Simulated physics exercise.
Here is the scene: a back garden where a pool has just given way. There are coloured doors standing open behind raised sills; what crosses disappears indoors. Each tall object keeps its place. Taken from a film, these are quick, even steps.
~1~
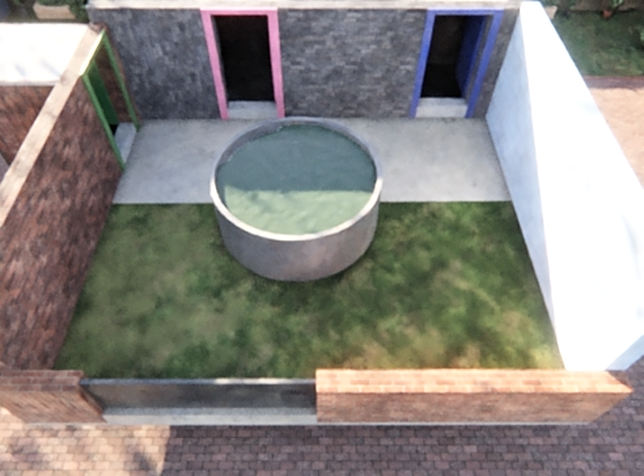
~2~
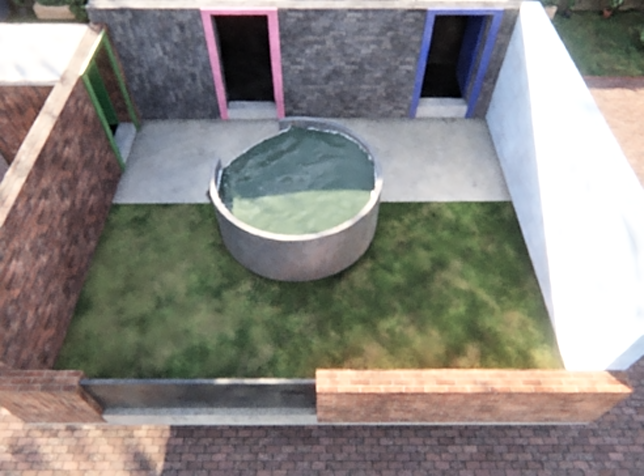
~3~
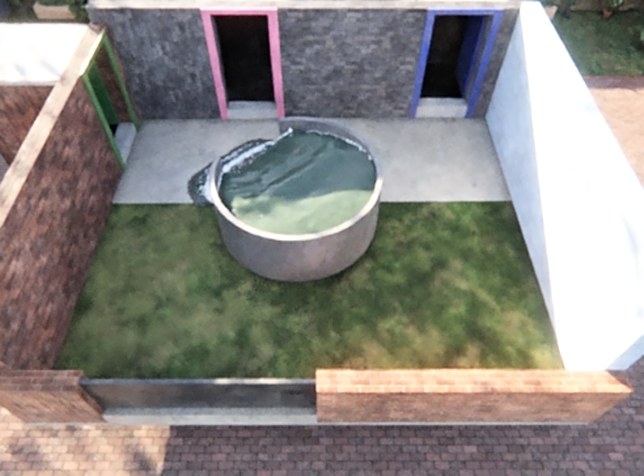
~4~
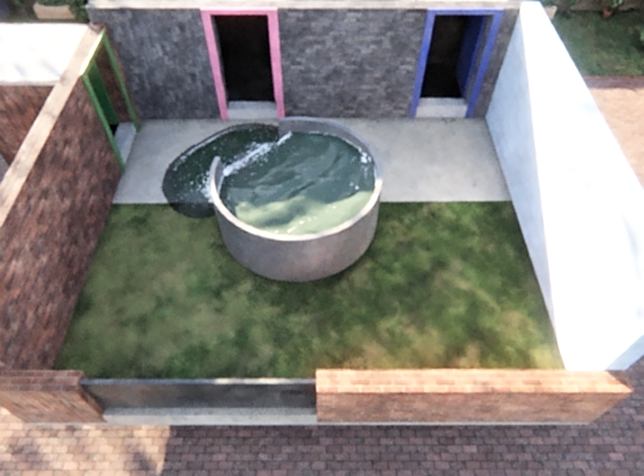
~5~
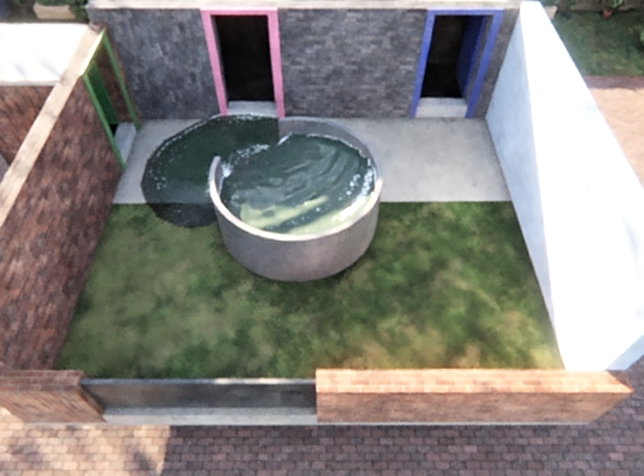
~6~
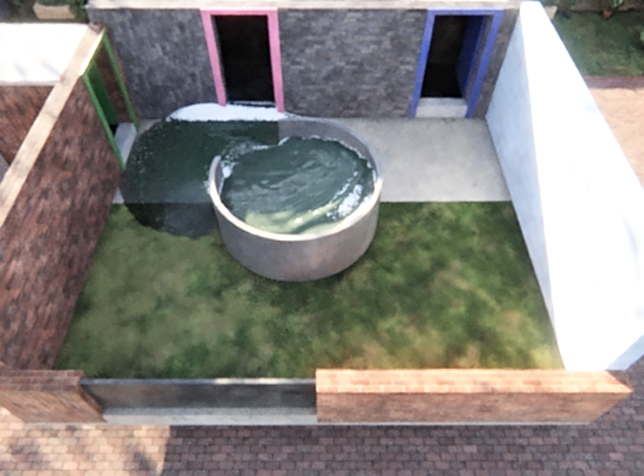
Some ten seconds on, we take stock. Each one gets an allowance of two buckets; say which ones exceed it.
Result: The blue door will get two buckets at most. The green door will get more than two buckets. The pink door will get more than two buckets.
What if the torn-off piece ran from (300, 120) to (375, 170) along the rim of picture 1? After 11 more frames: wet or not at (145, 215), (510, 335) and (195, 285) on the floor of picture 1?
Untouched, untouched, untouched.
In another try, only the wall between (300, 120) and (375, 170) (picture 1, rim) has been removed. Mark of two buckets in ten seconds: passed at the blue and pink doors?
Well, the blue door crosses the threshold, and the pink door comes up short.
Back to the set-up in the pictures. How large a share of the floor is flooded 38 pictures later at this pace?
Roughly 80 percent, I reckon.
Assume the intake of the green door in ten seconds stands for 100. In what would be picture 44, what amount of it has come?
Share at that point: Close to 100 in a hundred.
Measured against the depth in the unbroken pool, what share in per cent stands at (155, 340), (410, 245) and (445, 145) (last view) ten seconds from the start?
In the order asked, some 14, 10 and 8 in a hundred.
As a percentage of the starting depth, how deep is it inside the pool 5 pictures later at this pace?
Around 62 percent.
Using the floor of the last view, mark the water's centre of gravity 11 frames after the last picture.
That puts it at around (242, 186).
A moment on, water covers 25 % of the floor; the blue door not reached, the green door over two buckets in, the pink door over two buckets in.
Next, water covers 35 % of the floor; the blue door not reached, the green door far over two buckets in, the pink door far over two buckets in.
Then, water covers 60 % of the floor; the blue door wet at the sill, nothing in, the green door far over two buckets in, the pink door far over two buckets in.
Later, water covers 80 % of the floor; the blue door wet at the sill, nothing in, the green door far over two buckets in, the pink door far over two buckets in.
In the end, water covers 100 % of the floor; the blue door wet at the sill, nothing in, the green door far over two buckets in, the pink door far over two buckets in.
